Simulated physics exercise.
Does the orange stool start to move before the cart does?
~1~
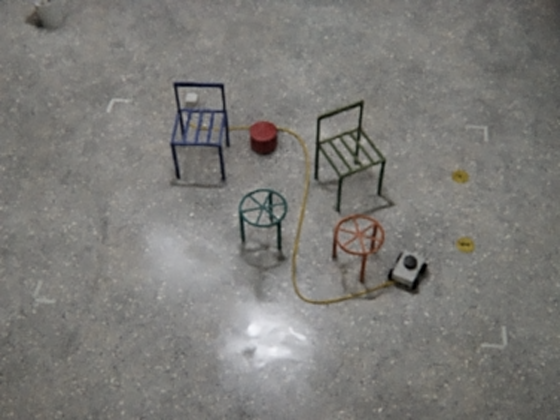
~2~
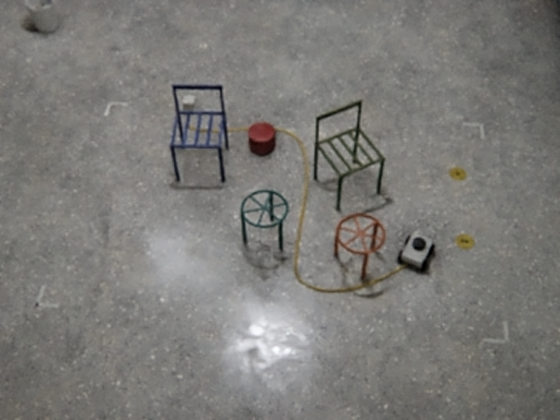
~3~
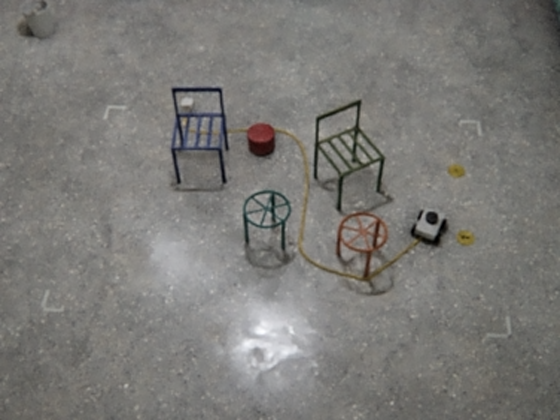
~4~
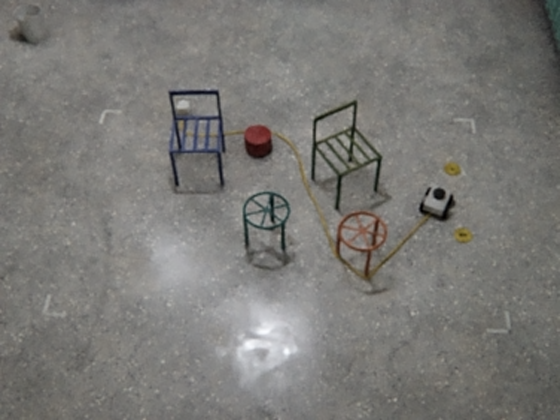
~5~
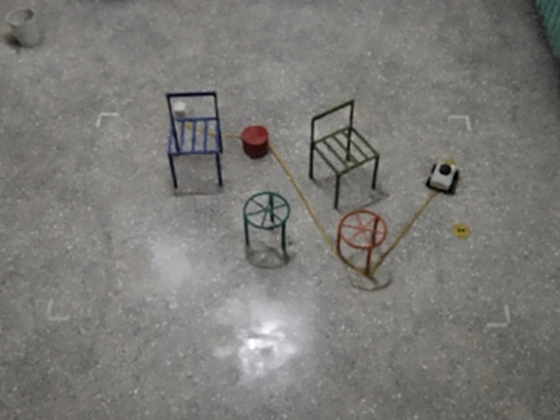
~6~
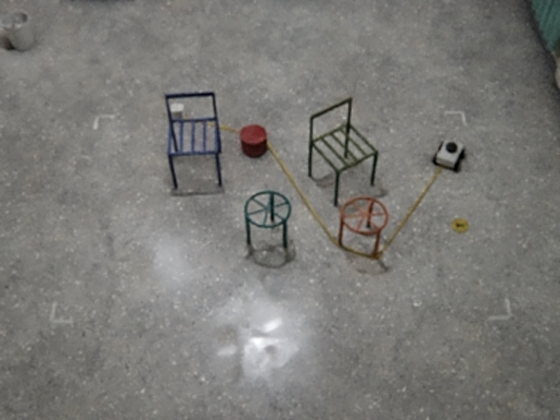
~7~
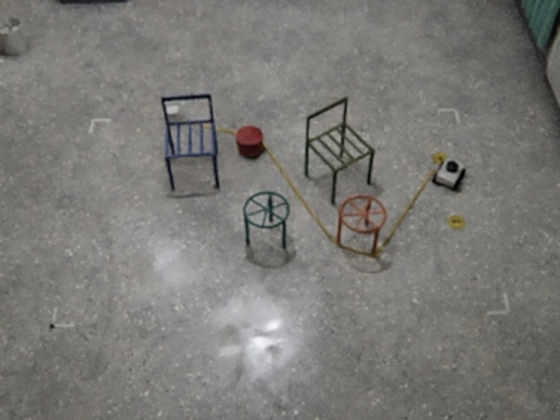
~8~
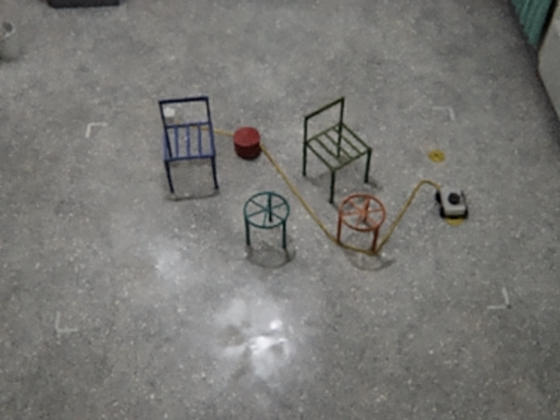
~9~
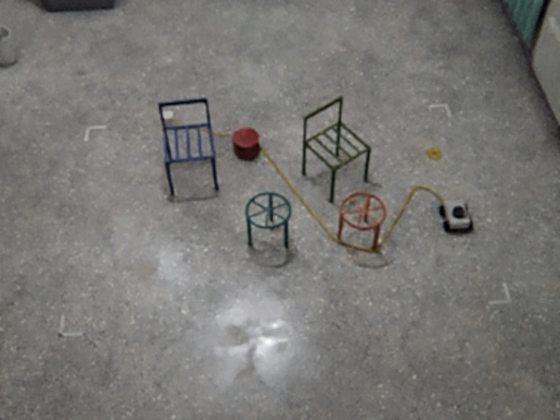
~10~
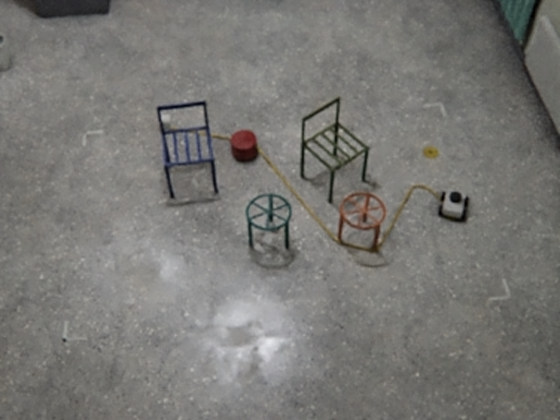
No, the cart is already travelling up the right side well before the orange stool shifts.
